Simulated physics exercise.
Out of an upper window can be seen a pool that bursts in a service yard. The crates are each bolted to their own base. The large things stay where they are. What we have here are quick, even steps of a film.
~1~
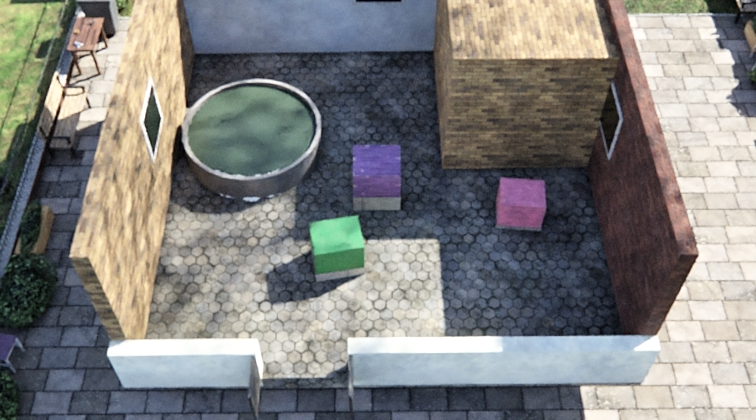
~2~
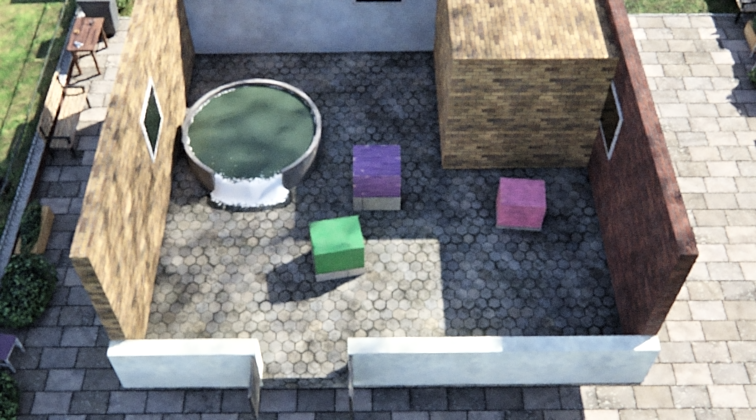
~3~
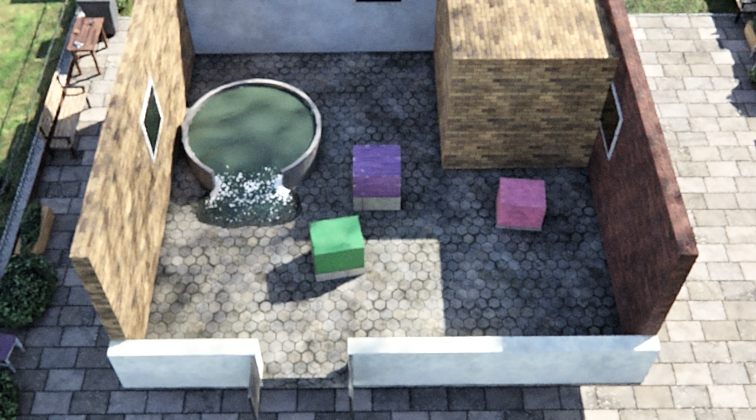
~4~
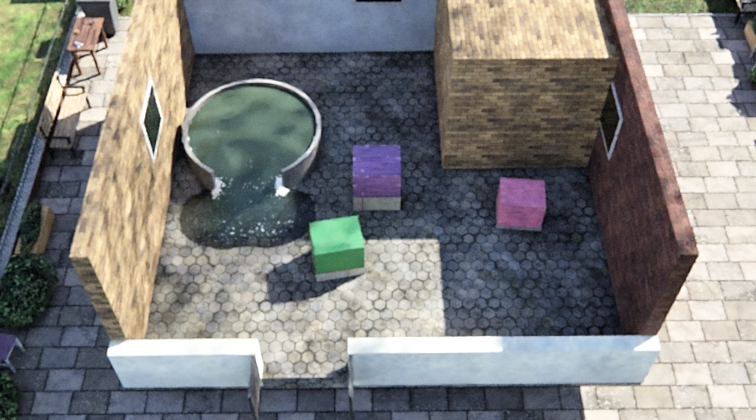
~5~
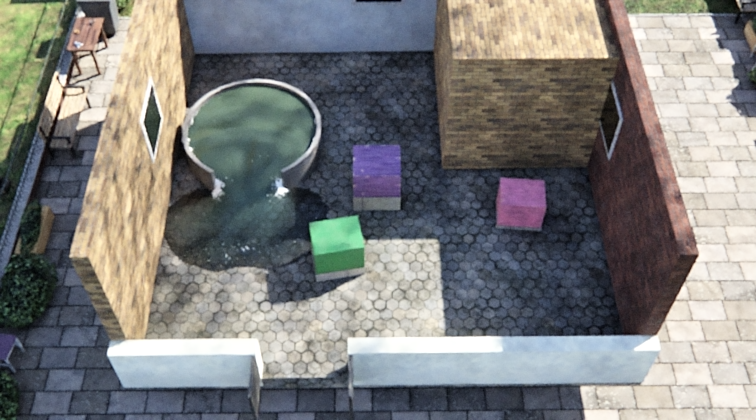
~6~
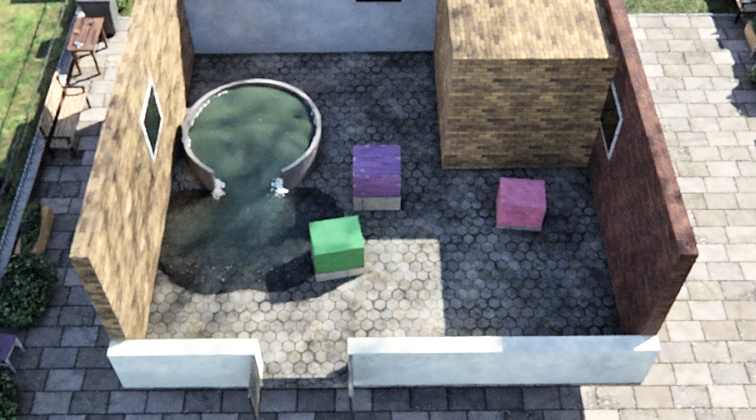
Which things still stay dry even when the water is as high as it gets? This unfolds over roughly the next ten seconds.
The purple crate is going to stay free of water, the pink crate is going to stay free of water, the green crate is going to stay free of water.
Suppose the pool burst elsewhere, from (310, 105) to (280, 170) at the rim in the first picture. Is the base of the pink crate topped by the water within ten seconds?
Pink: Flooded.
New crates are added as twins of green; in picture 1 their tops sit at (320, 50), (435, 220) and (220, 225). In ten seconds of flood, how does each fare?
In the listed order, the first crate remains untouched, the second remains untouched, while the third gets reached.
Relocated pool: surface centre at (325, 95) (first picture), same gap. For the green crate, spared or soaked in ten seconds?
Green crate: Overtopped.
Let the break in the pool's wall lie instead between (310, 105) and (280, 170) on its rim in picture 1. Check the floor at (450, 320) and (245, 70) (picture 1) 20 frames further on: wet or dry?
Point one: Reached by the flood; point two: Still bare.
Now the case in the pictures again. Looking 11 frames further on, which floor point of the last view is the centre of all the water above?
Somewhere near (246, 201).
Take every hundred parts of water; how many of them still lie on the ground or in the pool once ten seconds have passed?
The share not yet gone is roughly 76 percent.
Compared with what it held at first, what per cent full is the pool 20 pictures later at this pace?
Estimate: Some 44 %.
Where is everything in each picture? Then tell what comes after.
In the first picture, still water in the round tank at (252, 130).
In the second picture, water pours out at (249, 190) and has run to (212, 194).
In the third picture, the front is at (205, 219), out from the gap at (249, 192).
In the fourth picture, the front is at (190, 230), out from the gap at (249, 192).
In the fifth picture, water pours out at (249, 192) and has run to (189, 256).
In the sixth picture, the front is at (196, 287), out from the gap at (249, 192).
A moment on, water covers 25 % of the floor; the purple crate water round its plinth, the pink crate not reached, the green crate water round its plinth.
Next, water covers 30 % of the floor; the purple crate water round its plinth, the pink crate not reached, the green crate water round its plinth.
Then, water covers 30 % of the floor; the purple crate water round its plinth, the pink crate not reached, the green crate water round its plinth.
Later, water covers 45 % of the floor; the purple crate water round its plinth, the pink crate water round its plinth, the green crate water round its plinth.
In the end, water covers 70 % of the floor; the purple crate stayed above the water, the pink crate stayed above the water, the green crate stayed above the water.
